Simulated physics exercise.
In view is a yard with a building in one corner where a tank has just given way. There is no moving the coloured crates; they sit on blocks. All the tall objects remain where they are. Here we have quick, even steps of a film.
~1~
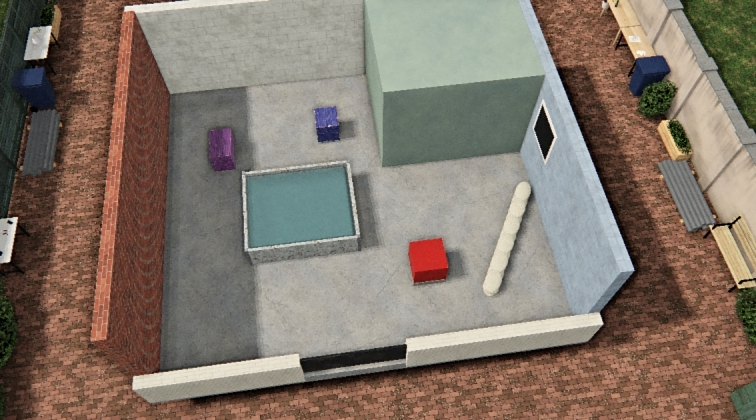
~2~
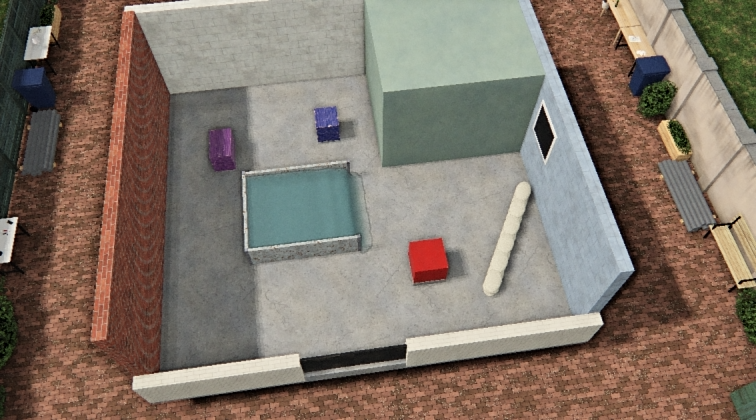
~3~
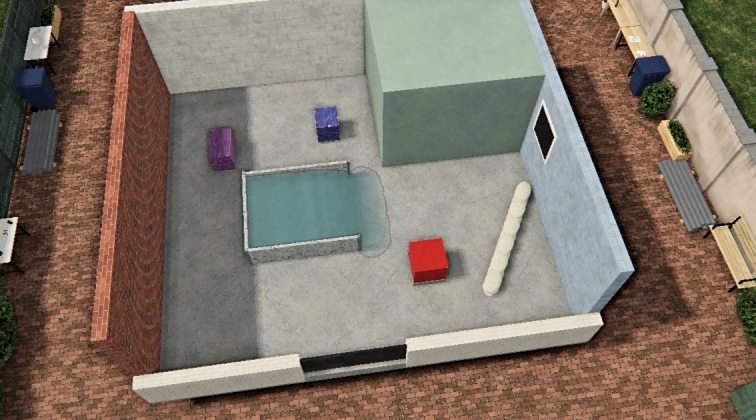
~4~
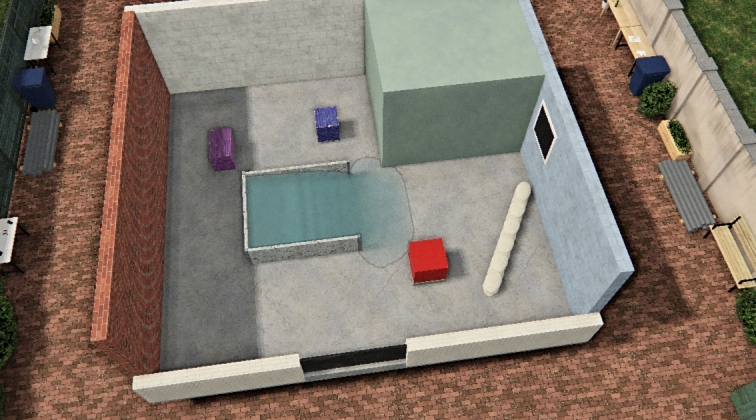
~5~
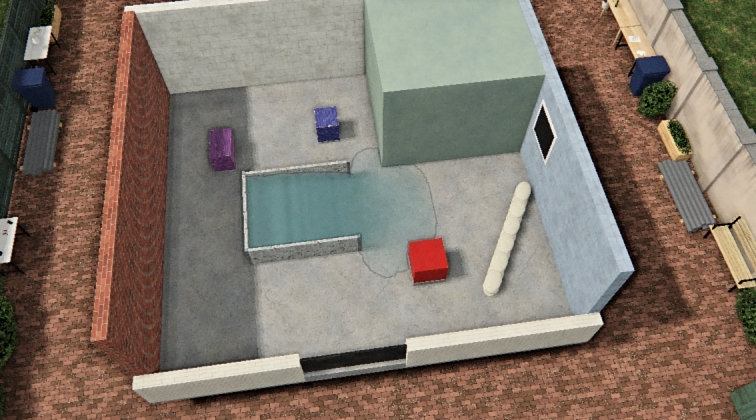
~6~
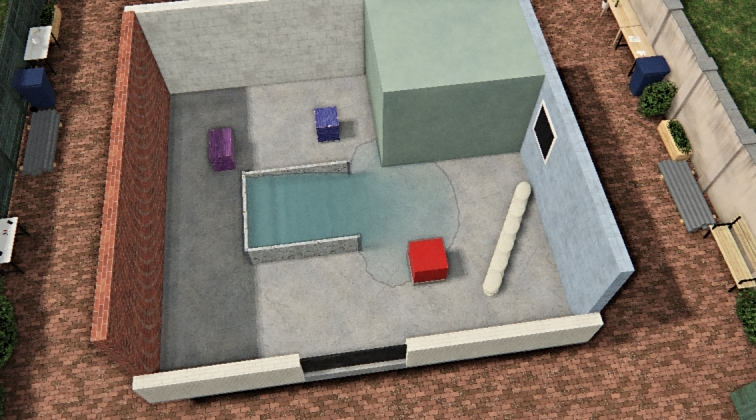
Water pours out through the open right side of a low rectangular tank in a walled yard and spreads rightward across the grey floor in a widening curved sheet, reaching the red crate and the green building's corner.
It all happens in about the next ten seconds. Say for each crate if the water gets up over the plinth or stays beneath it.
Outcome: The purple crate is safe from the water; the blue crate is caught by the water; the red crate is caught by the water.
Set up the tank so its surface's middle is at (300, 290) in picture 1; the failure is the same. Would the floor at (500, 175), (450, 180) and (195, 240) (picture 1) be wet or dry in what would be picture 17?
Results in order - swamped, swamped, left untouched.
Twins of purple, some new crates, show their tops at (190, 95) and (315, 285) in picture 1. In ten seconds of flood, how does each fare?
I'd expect the first one is left untouched and the next one gets submerged.
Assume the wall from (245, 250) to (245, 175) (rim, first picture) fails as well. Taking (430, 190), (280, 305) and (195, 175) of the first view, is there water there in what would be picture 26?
Taking them in turn, I get left untouched, then left untouched, then sodden.
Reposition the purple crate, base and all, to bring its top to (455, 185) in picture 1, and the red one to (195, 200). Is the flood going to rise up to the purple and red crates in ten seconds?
Note: Purple crate flooded, red crate untouched.
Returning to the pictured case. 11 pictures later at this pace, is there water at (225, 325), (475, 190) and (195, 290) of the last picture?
First spared, second inundated, third spared.
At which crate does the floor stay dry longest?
I say the purple-painted one.
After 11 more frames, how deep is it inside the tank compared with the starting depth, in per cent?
Near 38 in a hundred.
A moment on, water covers 20 % of the floor; the purple crate not reached, the blue crate not reached, the red crate water round its plinth.
Next, water covers 30 % of the floor; the purple crate not reached, the blue crate water round its plinth, the red crate water round its plinth.
Then, water covers 40 % of the floor; the purple crate not reached, the blue crate water round its plinth, the red crate water round its plinth.
Later, water covers 55 % of the floor; the purple crate not reached, the blue crate water round its plinth, the red crate water round its plinth.
In the end, water covers 80 % of the floor; the purple crate stayed above the water, the blue crate was topped, the red crate was topped.
